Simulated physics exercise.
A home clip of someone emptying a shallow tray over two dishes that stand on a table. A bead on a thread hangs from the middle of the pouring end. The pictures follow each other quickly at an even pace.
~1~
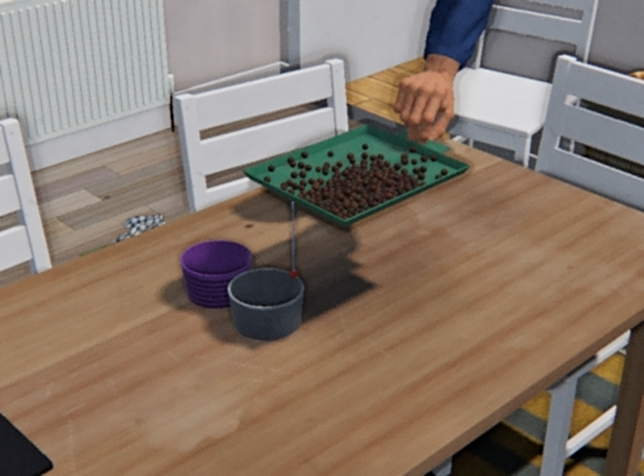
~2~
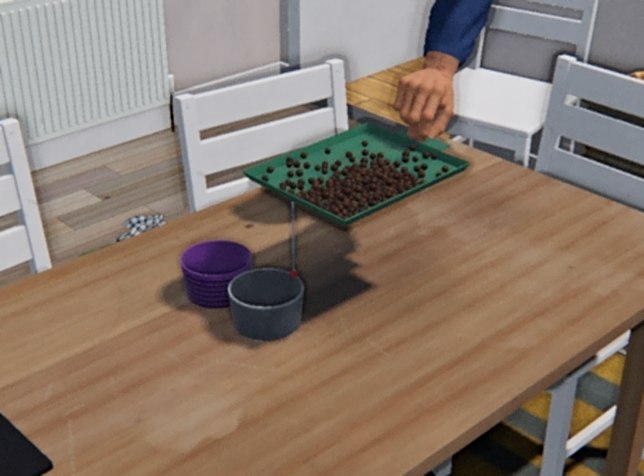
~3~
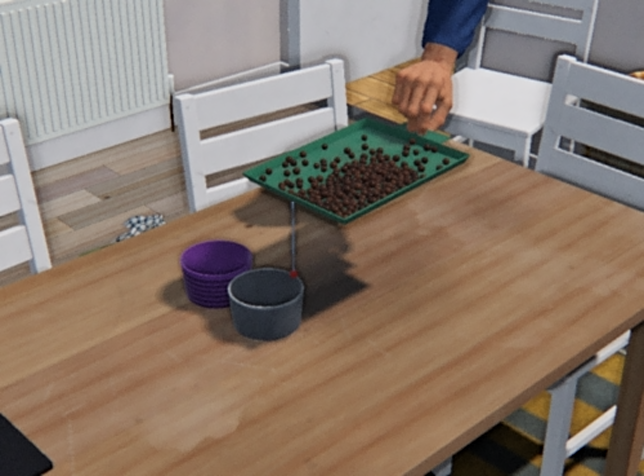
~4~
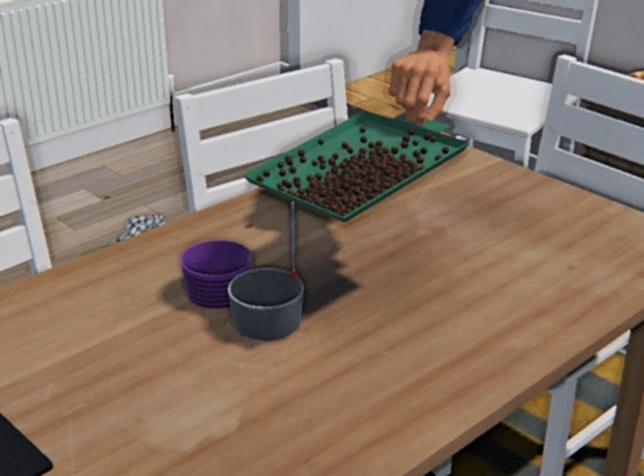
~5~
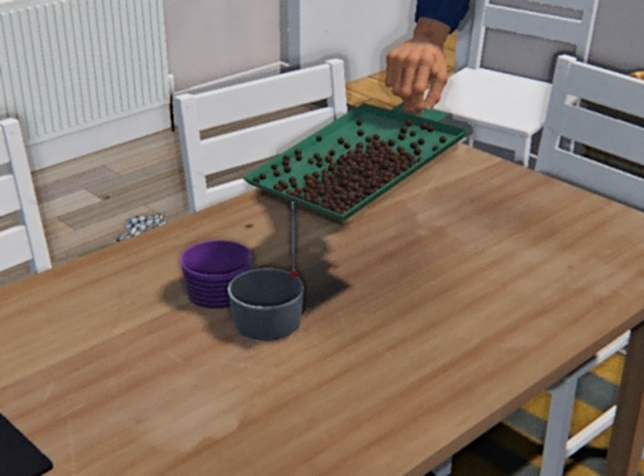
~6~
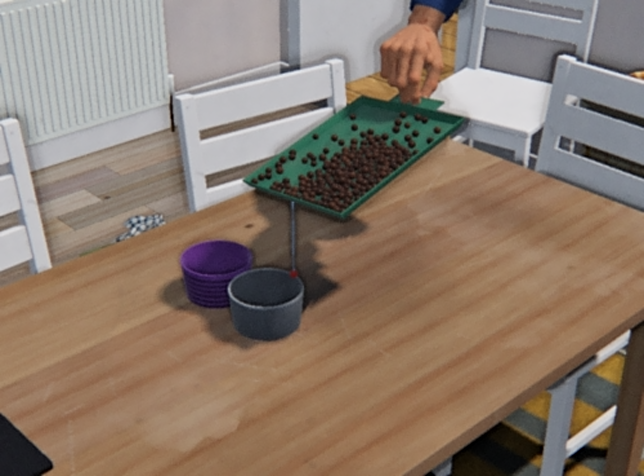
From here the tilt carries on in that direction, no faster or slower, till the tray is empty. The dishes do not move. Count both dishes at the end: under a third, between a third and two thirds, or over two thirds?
Caught overall: Over two thirds.
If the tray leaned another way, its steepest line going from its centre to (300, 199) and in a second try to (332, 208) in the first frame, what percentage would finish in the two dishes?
Roughly 50 per cent, and 10 per cent.
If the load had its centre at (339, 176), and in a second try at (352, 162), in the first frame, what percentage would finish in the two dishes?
About 90 and 80 per cent.
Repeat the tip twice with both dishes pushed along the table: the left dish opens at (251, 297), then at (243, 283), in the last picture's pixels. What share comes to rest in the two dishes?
In turn 30 and 50 in a hundred.
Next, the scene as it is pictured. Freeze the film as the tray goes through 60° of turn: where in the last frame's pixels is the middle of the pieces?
Roughly at (248, 241).
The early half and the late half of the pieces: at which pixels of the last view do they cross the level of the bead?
At about (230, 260), then at (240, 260).
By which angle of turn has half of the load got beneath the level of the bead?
Roughly 65°.
Just after the last frame, tray tipped steeply; roughly a third on the tray; about a tenth in the right dish; roughly a quarter in the left dish; about a tenth outside both; roughly a quarter in the air.
A moment on, tray tipped right over; roughly a third in the right dish; roughly half in the left dish; roughly a quarter outside both; just a few in the air.
Further on, tray tipped past a quarter turn; roughly a third in the right dish; roughly half in the left dish; roughly a quarter outside both.
When it is over, tray tipped past a quarter turn; roughly a third in the right dish; roughly half in the left dish; roughly a quarter outside both.
